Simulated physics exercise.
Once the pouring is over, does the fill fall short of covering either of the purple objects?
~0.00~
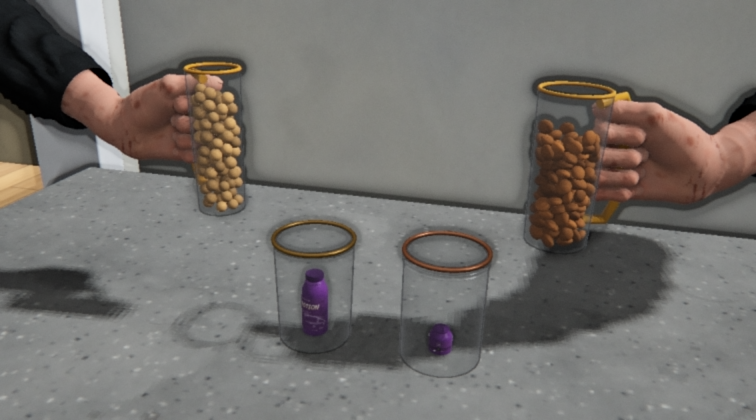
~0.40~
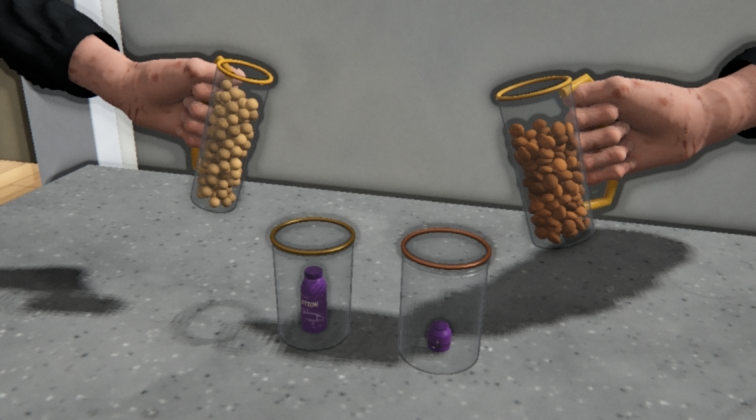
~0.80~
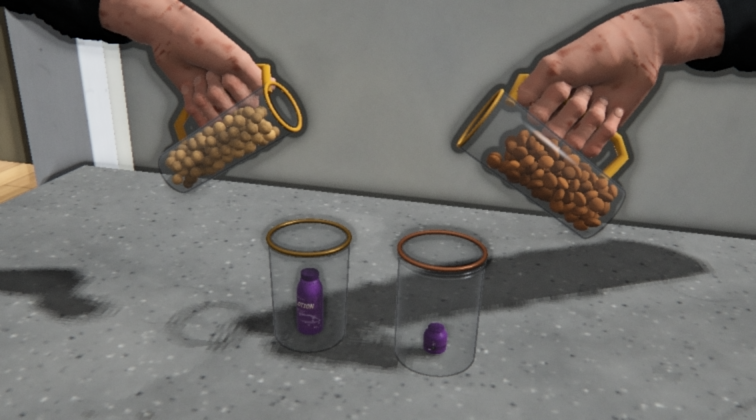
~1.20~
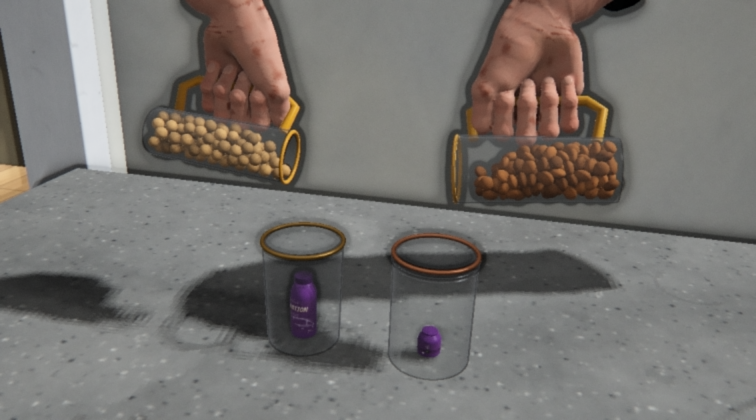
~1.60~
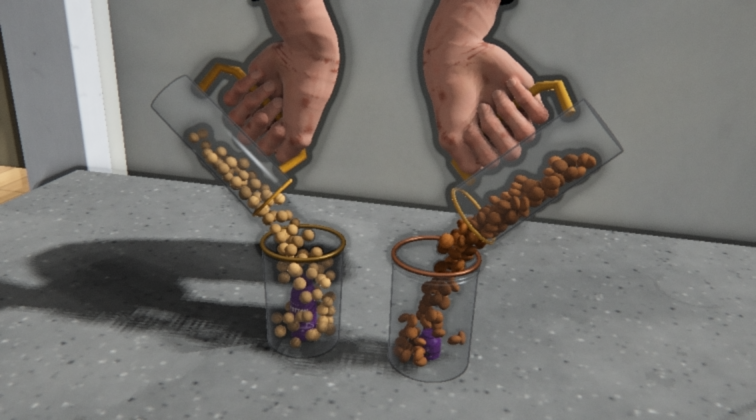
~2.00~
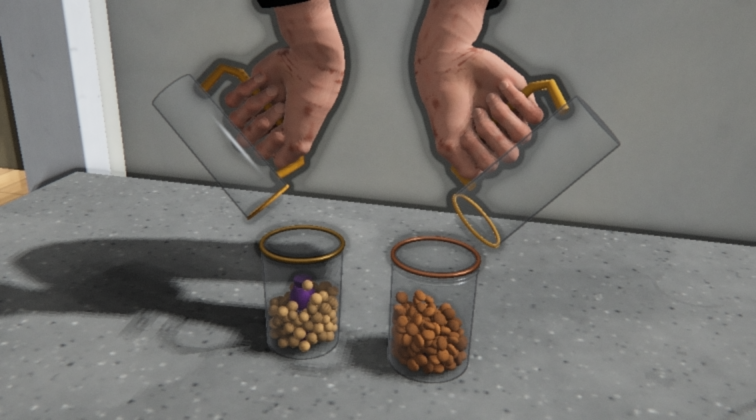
Yes, the pale balls fall short of covering the left object, which still sticks out, while the right object is buried under the brown pieces.
The video shows two hands tipping clear, yellow-handled jugs of pale balls and brown pieces over two clear containers, each holding a purple object. The jugs empty, leaving the left object's top sticking out of the balls and the right object buried under the brown pieces.
